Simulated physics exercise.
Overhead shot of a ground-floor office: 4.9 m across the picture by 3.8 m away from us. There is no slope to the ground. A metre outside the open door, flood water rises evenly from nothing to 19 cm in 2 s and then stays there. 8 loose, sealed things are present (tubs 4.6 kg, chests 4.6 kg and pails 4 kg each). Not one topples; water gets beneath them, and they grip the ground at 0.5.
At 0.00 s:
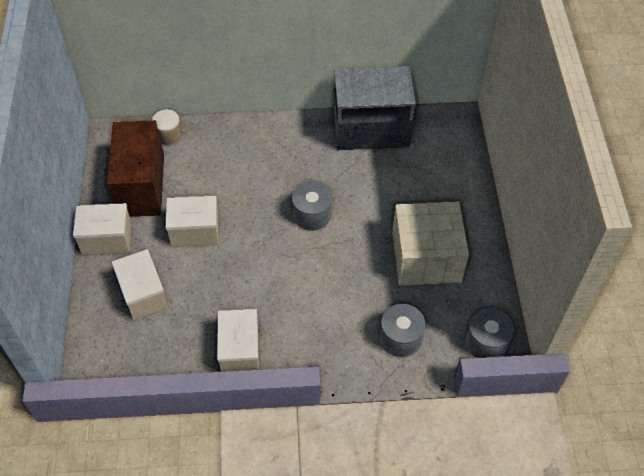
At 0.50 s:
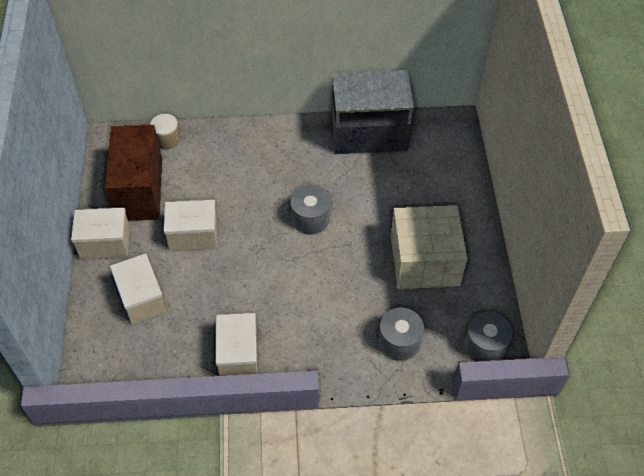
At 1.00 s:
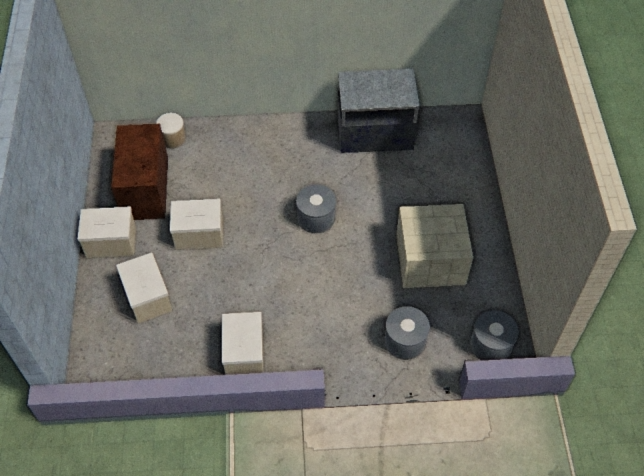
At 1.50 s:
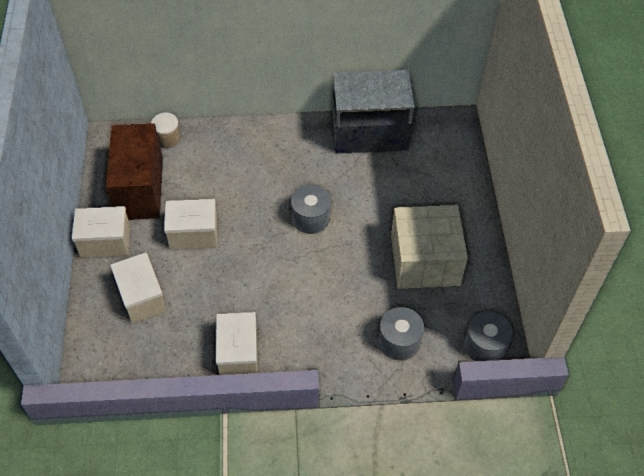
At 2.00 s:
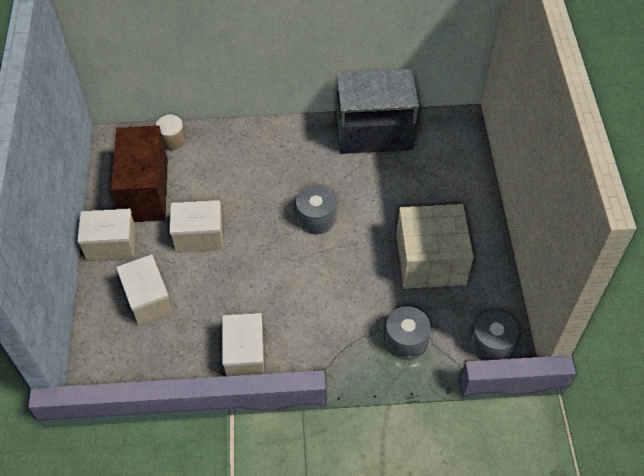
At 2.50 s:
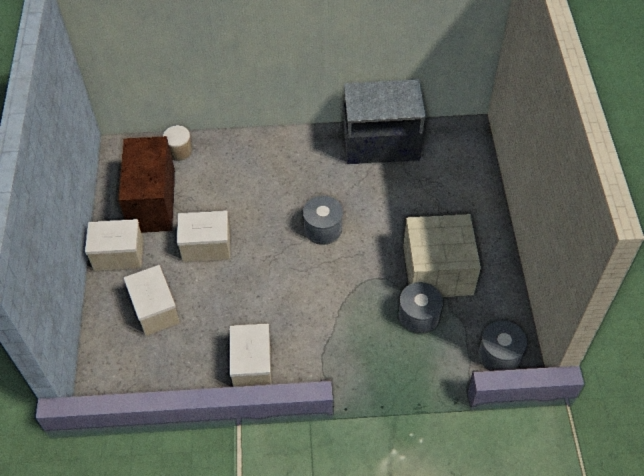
A ground-floor office is seen from high overhead, its front wall a low purple strip broken by an open doorway. Four white boxes and a reddish-brown cabinet stand left, a dark grey desk at the back, and a pale block and three round grey tubs centre and right. As the view shifts slightly, green water covers the ground outside, spreads through the doorway, and one front tub slides inward to the block.
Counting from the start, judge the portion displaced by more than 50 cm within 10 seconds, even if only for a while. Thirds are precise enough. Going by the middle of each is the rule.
I'd put it at two thirds or more.
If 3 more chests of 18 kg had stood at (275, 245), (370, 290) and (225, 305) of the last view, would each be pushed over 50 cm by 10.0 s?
Taking them in order, the first is beyond that distance, the second is beyond that distance and the third is within that distance.
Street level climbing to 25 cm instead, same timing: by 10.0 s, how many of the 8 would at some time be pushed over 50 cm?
8.
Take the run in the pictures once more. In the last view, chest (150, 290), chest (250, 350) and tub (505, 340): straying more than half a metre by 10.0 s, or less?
Result, in turn: Exceeded / stayed within / exceeded.
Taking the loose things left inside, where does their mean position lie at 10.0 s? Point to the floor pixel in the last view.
Mean position: Approximately (240, 338).
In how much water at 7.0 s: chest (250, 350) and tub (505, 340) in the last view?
1 and 10 cm.
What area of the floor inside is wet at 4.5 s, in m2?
Wet: Near 11.0 m2.
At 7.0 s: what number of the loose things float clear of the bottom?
4.
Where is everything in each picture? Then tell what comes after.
A tub at (403, 323), on the bottom; a tub at (312, 197), on the bottom; 0.0 m2 under water; 0 of 8 have shifted, in the first frame.
A tub at (402, 327) rests on the ground; a tub at (310, 201), on the bottom; water covers 0.0 m2; 0 of 8 have shifted, in the second frame.
A tub at (408, 326), on the bottom; a tub at (316, 200), on the bottom; 0.0 m2 under water; 0 of 8 have shifted, in the third frame.
A tub at (402, 326), on the bottom; a tub at (311, 201), on the bottom; water covers 0.0 m2; 0 of 8 have shifted, in the fourth frame.
A tub at (408, 326), on the bottom; a tub at (316, 201), on the bottom; 0.5 m2 under water; 0 of 8 have shifted, in the fifth frame.
A tub at (421, 300) rests on the ground, 43 cm from its start; a tub at (323, 212) rests on the ground; water covers 1.6 m2; 1 of 8 have shifted, in the sixth frame.
After 3.5 s 1 of 8 are over 50 cm from their spots; 1 afloat.
After 4.5 s 2 of 8 are over 50 cm from their spots; 2 afloat.
After 7.0 s 4 of 8 are over 50 cm from their spots; 4 afloat.
After 10.0 s 7 of 8 are over 50 cm from their spots, and 7 have been at some point; 7 afloat.
